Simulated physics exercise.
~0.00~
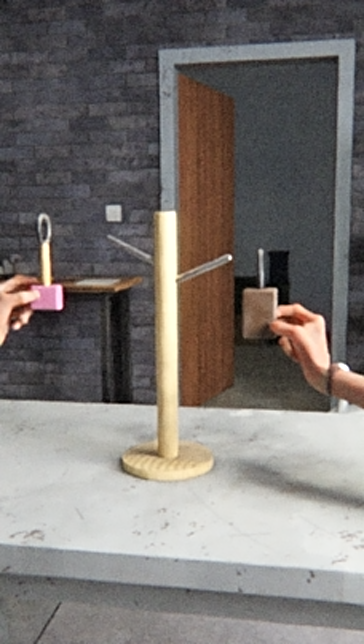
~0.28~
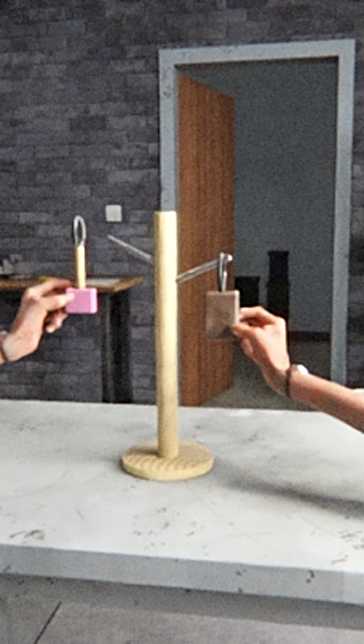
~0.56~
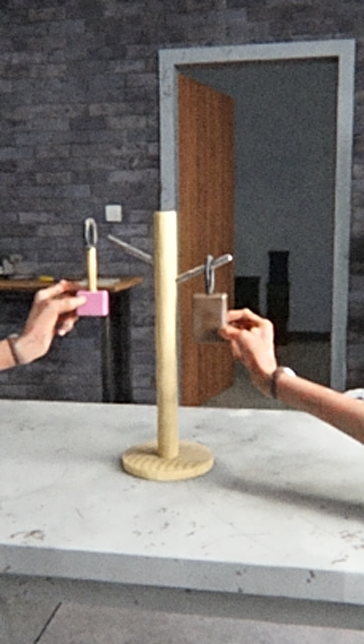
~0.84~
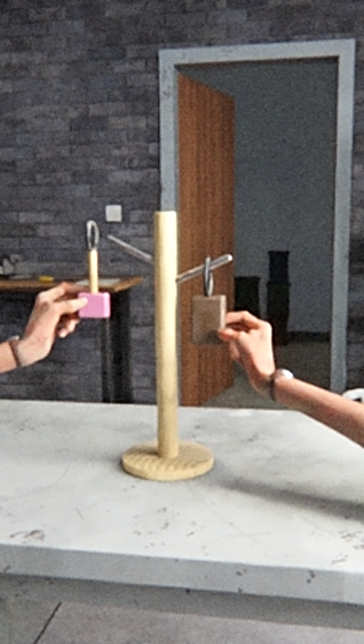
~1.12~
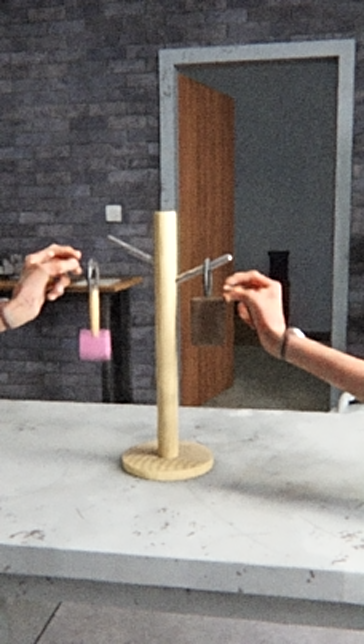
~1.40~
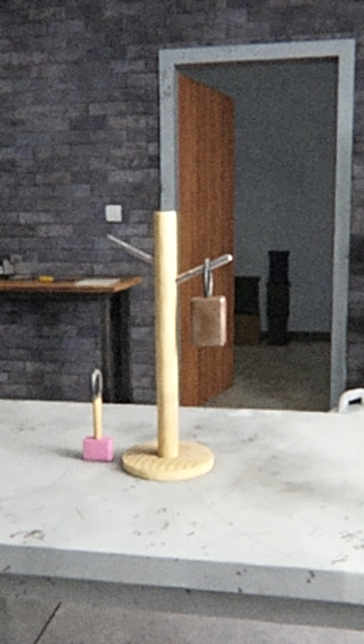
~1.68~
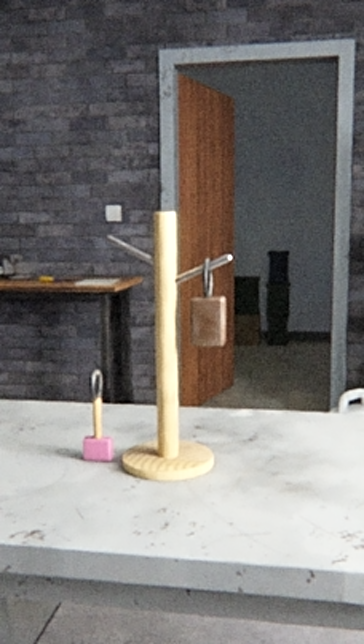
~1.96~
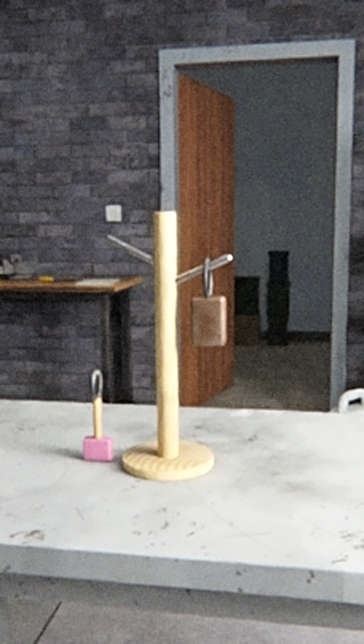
Two hands release ringed objects; the brown one hangs, the pink one drops to the table.
